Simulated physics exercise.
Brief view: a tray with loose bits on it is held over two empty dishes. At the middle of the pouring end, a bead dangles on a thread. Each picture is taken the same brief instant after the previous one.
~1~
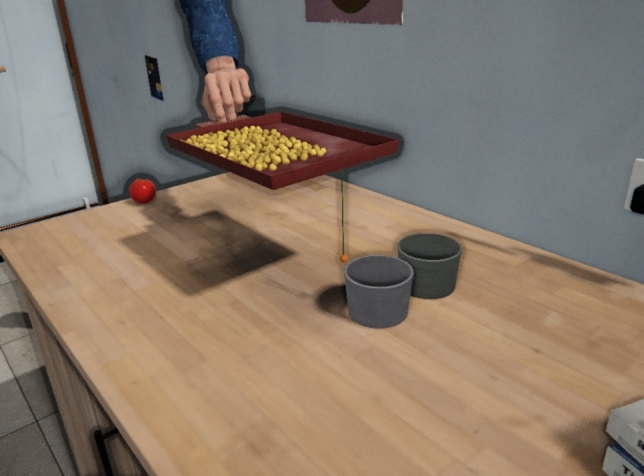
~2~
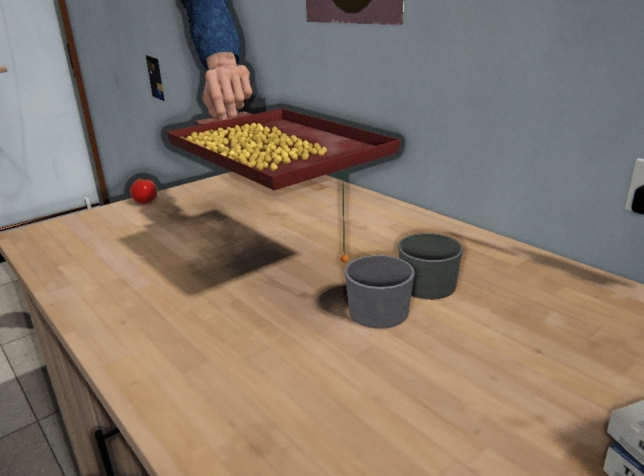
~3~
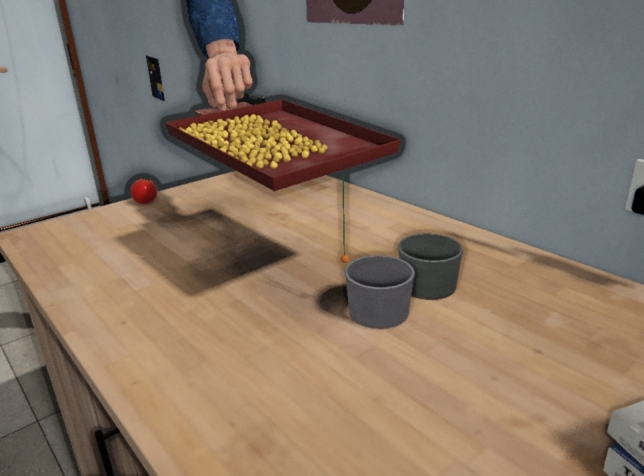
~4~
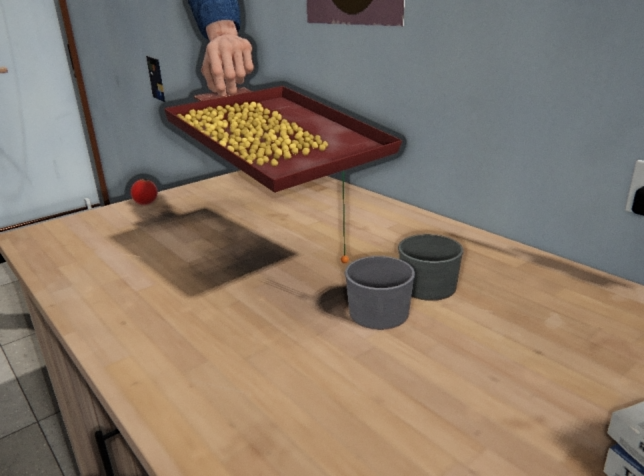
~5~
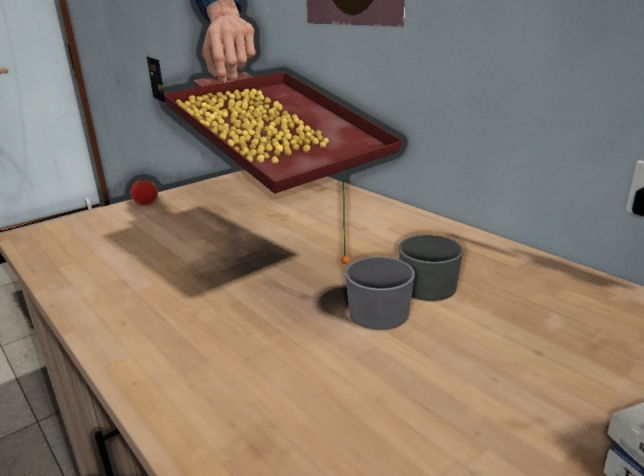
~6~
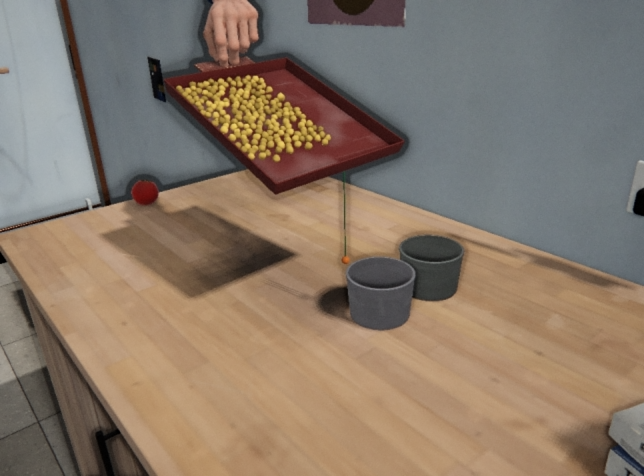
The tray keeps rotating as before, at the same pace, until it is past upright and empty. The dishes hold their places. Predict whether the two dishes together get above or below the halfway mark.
Below.
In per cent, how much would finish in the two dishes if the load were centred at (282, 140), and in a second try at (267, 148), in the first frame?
In order, 20 % then 10 %.
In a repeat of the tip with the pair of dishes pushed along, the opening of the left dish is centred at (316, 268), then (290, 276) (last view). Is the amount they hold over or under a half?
Short of half, then Short of half.
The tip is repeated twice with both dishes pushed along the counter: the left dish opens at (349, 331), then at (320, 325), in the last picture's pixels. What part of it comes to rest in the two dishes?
It would be roughly 20 per cent, followed by roughly 60 per cent.
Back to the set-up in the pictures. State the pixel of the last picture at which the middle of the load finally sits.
The centre comes to rest near (351, 347).
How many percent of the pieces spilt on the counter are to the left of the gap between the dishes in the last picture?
About 80 %.
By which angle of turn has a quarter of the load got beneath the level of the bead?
That happens at close to 85 degrees.
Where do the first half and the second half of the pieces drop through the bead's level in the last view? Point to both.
Around (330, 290), followed by around (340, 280).
Shortly afterwards, tray tipped steeply; the bulk on the tray; a little in the air.
Next, tray tipped past a quarter turn; near two thirds on the tray; only a few in the left dish; near a quarter outside both; only a few in the air.
Some moments later, tray tipped past a quarter turn; near a quarter in the left dish; the bulk outside both.
In the end, tray tipped past a quarter turn; near a quarter in the left dish; none at all in the right dish; the bulk outside both.
